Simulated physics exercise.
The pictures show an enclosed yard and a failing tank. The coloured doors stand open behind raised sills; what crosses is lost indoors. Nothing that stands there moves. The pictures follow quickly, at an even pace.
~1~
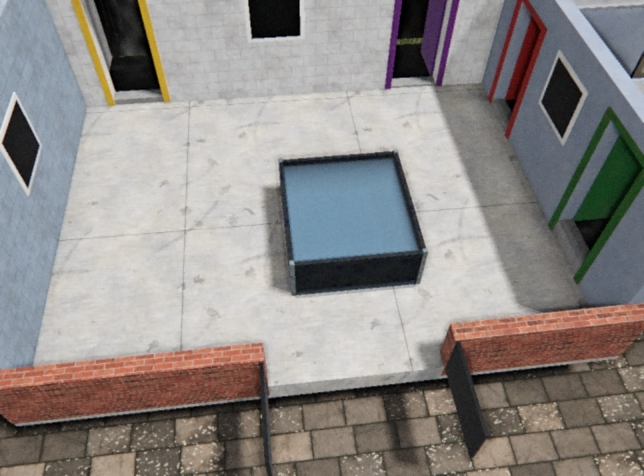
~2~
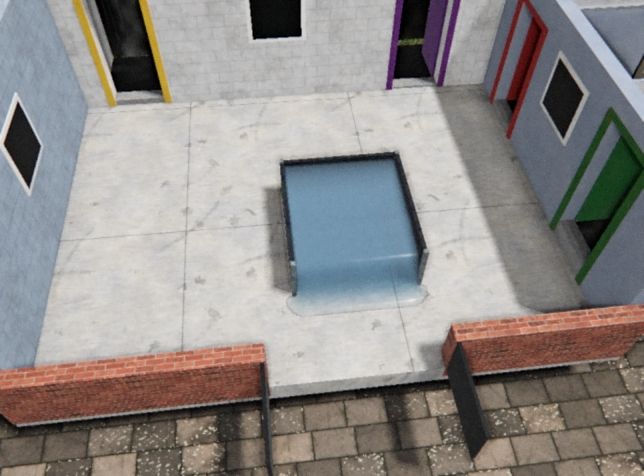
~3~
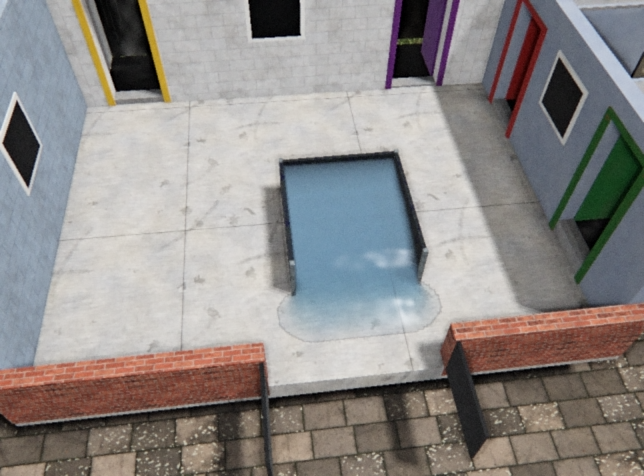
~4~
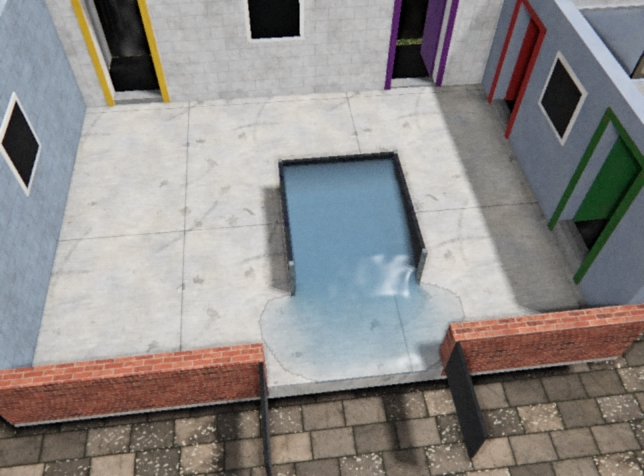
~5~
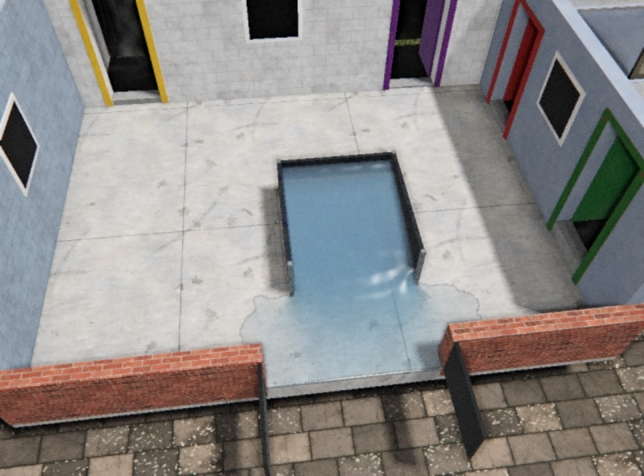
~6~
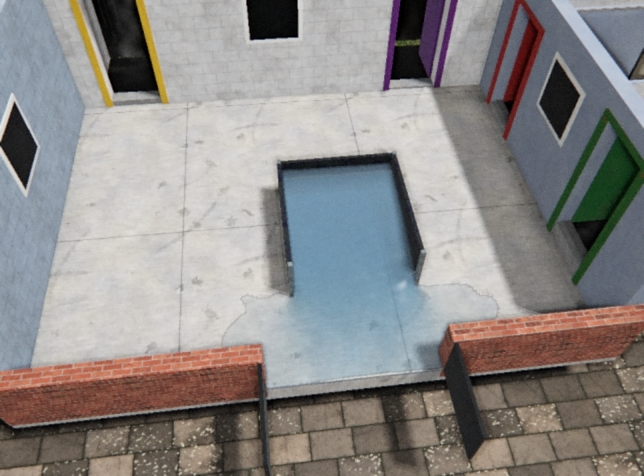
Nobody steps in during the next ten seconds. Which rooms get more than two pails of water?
The green door admits no more than that; the red door admits no more than that; the purple door admits no more than that; the yellow door admits no more than that.
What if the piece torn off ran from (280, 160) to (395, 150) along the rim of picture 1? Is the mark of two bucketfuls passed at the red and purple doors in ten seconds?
Red is over; purple floods.
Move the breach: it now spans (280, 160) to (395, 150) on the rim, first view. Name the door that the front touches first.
The door marked purple.
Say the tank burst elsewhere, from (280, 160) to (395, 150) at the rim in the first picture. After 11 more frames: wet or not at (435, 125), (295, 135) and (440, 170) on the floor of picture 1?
As listed: Awash, wet, not flooded.
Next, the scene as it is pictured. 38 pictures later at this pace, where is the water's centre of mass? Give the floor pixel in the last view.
I would point to (380, 248).
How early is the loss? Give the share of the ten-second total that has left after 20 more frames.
Close to 80 %.
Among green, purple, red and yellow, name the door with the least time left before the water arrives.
It is the door marked green.
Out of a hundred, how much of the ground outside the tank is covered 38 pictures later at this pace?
About 35 per cent.
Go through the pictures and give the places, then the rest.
The first frame shows the water tank at (348, 207) is whole and still.
In the second frame, water pours out at (358, 277) and has run to (290, 300).
In the third frame, the front is at (293, 329), out from the gap at (357, 278).
In the fourth frame, the front is at a hidden place, out from the gap at (356, 280).
In the fifth frame, the front is at a hidden place, out from the gap at (355, 280).
In the sixth frame, the front is at a hidden place, out from the gap at (355, 281).
A moment on, water covers 10 % of the floor; the green door not reached, the red door not reached, the purple door not reached, the yellow door not reached.
Next, water covers 15 % of the floor; the green door wet at the sill, nothing in, the red door not reached, the purple door not reached, the yellow door not reached.
Then, water covers 25 % of the floor; the green door wet at the sill, nothing in, the red door not reached, the purple door not reached, the yellow door not reached.
Later, water covers 35 % of the floor; the green door wet at the sill, nothing in, the red door wet at the sill, nothing in, the purple door not reached, the yellow door not reached.
In the end, water covers 30 % of the floor; the green door wet at the sill, nothing in, the red door wet at the sill, nothing in, the purple door wet at the sill, nothing in, the yellow door not reached.
